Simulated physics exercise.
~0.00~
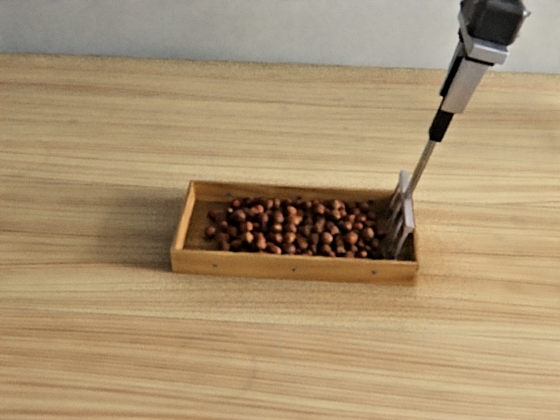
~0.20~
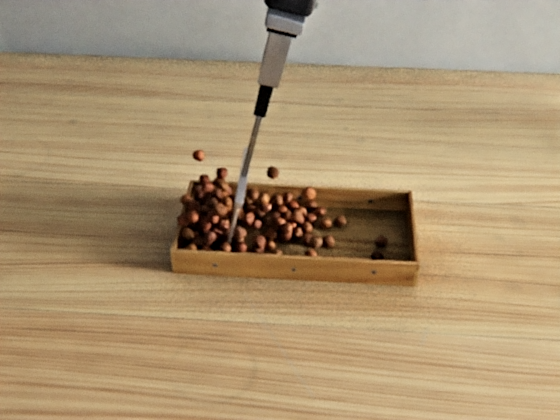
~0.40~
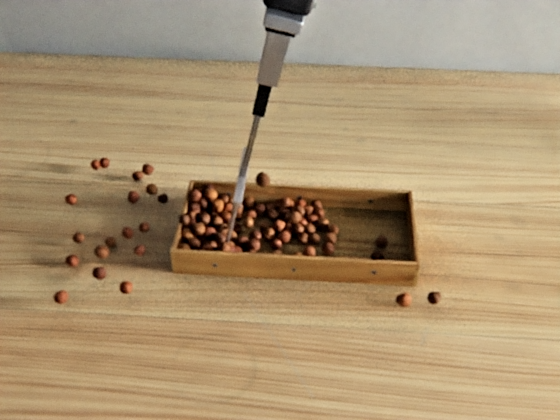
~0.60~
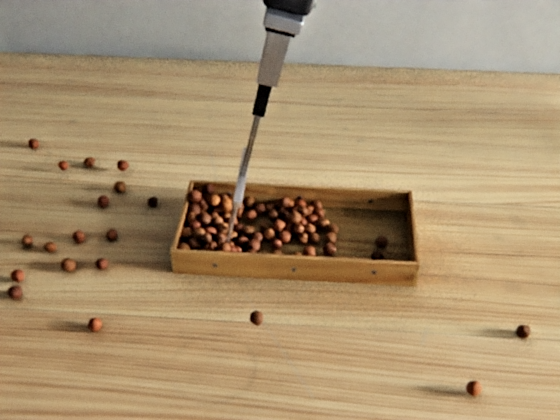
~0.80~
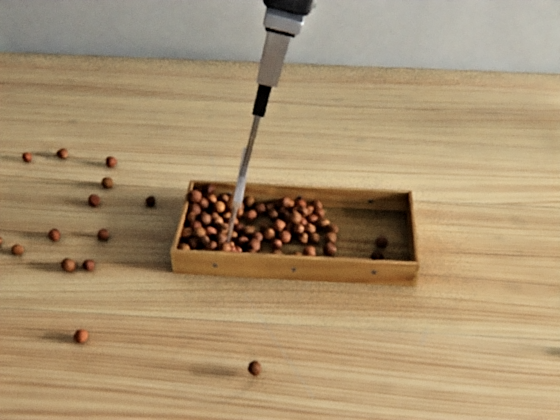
A robot arm holding a metal fork reaches down from the top of the view, over a pale wood-grain table with a grey wall behind, seen from above at an angle. A shallow wooden tray of reddish-brown hazelnuts sits in the middle, the fork standing at its right end. The fork sweeps left through the tray, piling the nuts towards the left end and tossing a few up. It stops, and nuts spill out, mostly to the left, while a few roll towards the front and right. At the end most remain heaped in the tray's left part, with others scattered on the table.
